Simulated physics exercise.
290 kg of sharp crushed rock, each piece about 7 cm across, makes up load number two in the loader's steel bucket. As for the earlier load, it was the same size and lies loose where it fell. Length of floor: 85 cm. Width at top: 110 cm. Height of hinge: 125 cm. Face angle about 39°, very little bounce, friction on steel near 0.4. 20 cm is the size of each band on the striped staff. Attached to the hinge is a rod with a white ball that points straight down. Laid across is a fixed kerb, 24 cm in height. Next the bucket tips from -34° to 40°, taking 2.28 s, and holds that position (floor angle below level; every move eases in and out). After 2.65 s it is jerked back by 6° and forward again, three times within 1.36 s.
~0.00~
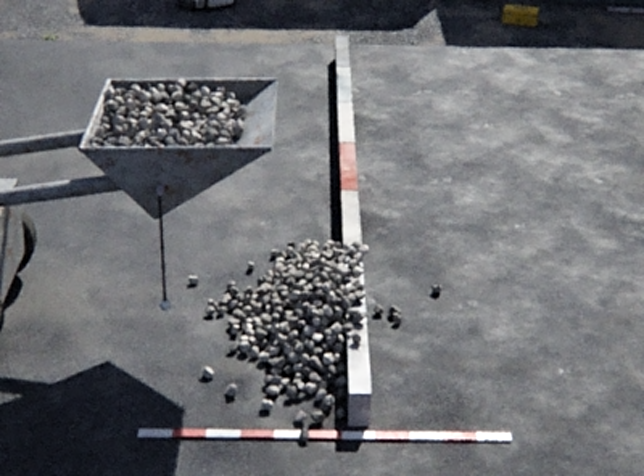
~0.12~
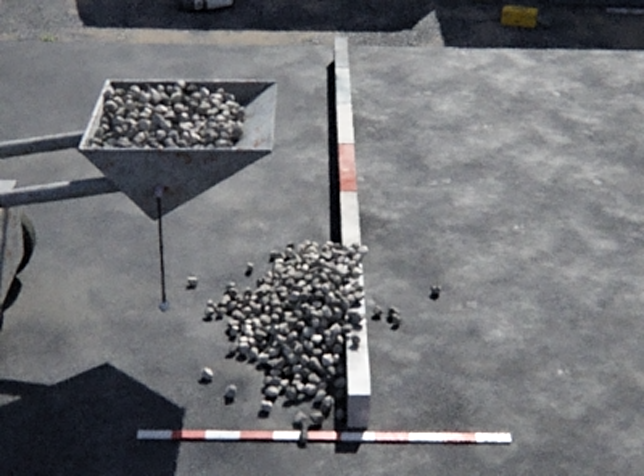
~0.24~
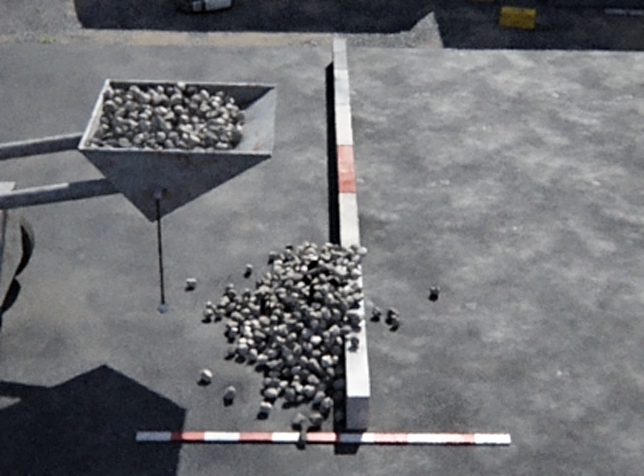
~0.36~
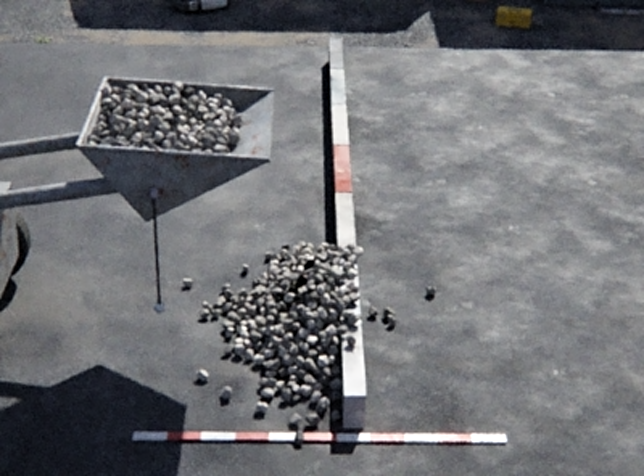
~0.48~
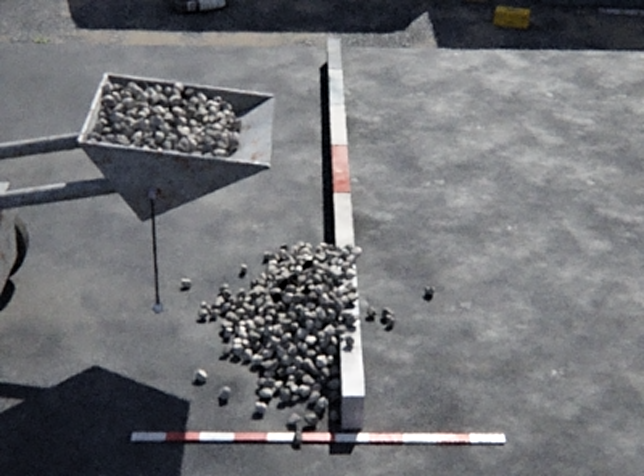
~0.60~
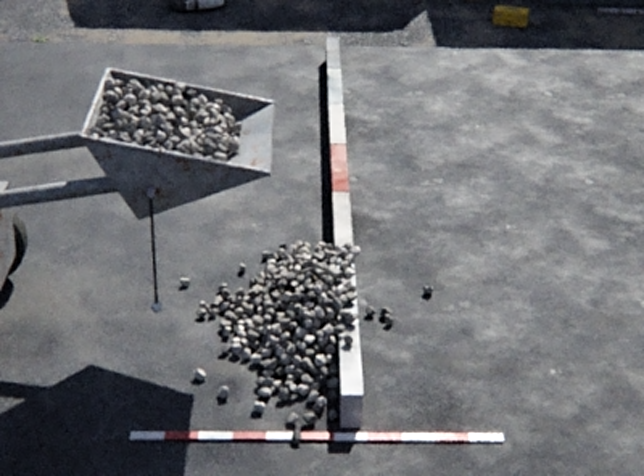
On a grey paved yard, a steel bucket full of stones at the left slowly tilted, its right lip dipping slightly, while the loose pile of stones against the kerb below lay still.
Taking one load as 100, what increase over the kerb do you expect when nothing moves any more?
1 out of 100.
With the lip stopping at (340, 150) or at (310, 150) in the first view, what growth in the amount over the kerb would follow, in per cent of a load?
Roughly 60 and 15 per cent, in that order.
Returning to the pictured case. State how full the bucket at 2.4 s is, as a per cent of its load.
Close to 20 in a hundred is still held.
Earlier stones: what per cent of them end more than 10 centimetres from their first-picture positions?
0 per cent.
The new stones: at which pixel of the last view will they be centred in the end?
Their middle is at about (271, 301).
After 1.7 s the floor is at 28°; in per cent of one load, 99 in the bucket, 100 on this side of the kerb, 1 over the kerb; the foremost stones are at (373, 288).
After 2.4 s the floor is at 40°; in per cent of one load, 22 in the bucket, 177 on this side of the kerb, 1 over the kerb; the foremost stones are at (373, 288).
After 4.5 s the floor is at 40°; in per cent of one load, 0 in the bucket, 199 on this side of the kerb, 2 over the kerb; the foremost stones are at (398, 313).
After 7.0 s the floor is at 40°; in per cent of one load, 0 in the bucket, 199 on this side of the kerb, 2 over the kerb; the foremost stones are at (398, 313). Net gain over the kerb, 1.
